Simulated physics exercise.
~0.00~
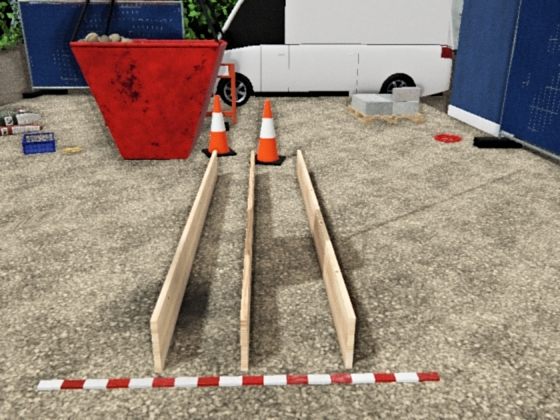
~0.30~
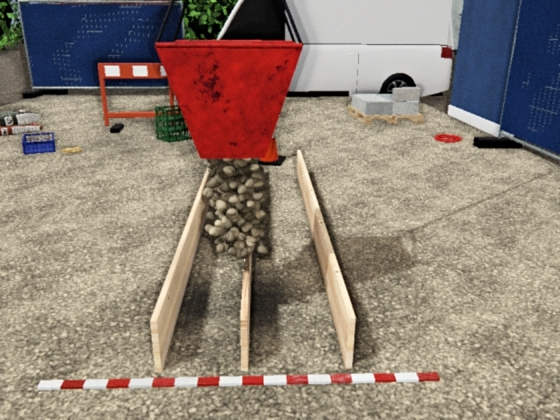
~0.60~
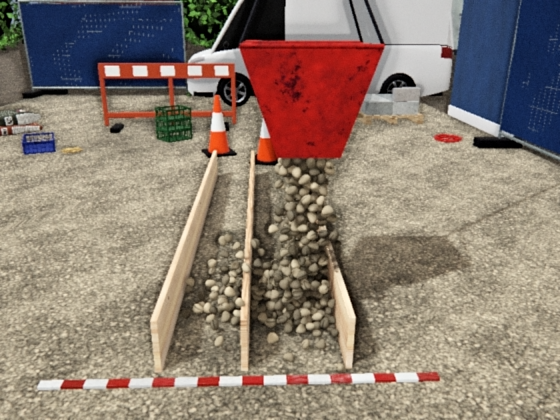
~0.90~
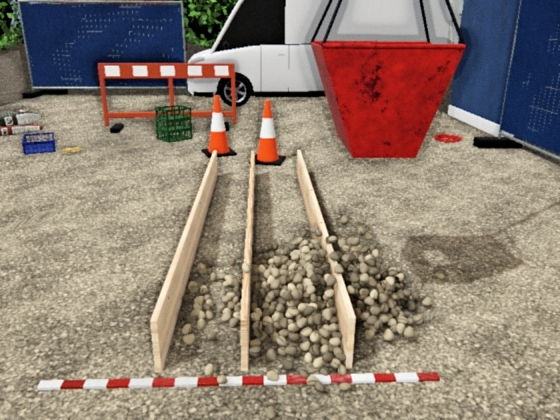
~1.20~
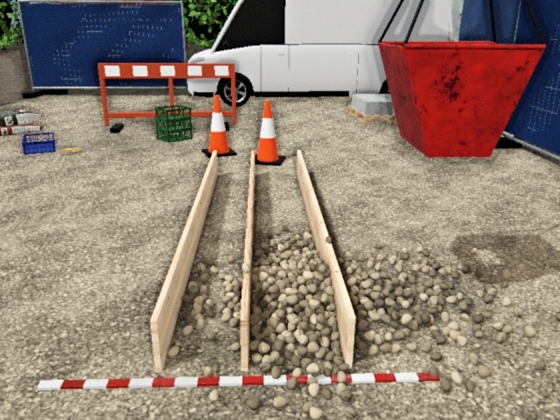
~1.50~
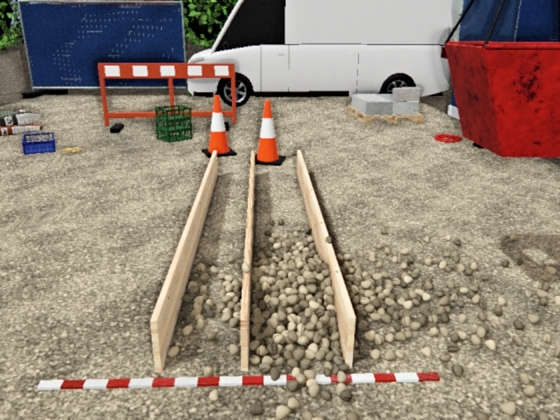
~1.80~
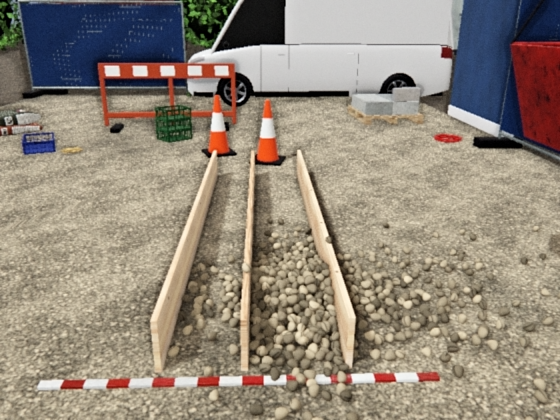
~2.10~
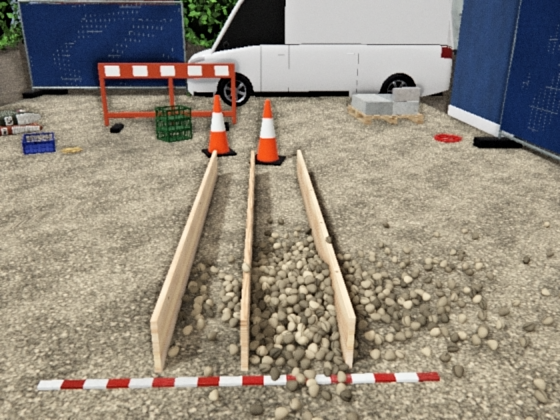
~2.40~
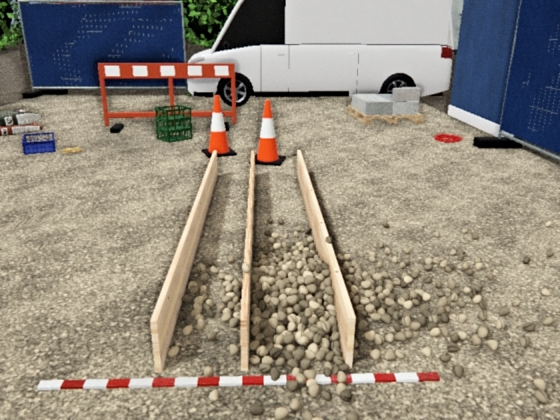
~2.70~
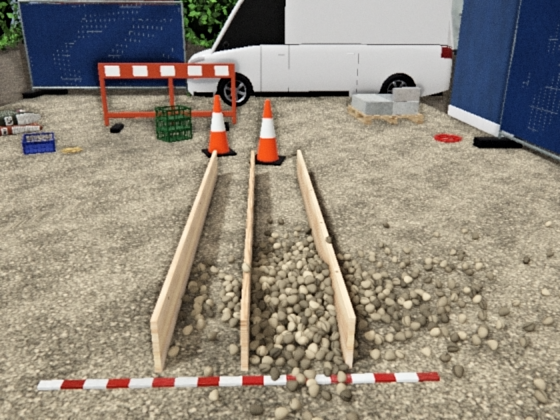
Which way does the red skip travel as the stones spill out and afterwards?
The red skip travels to the right, passing over the boards and carrying on until it is out of view.
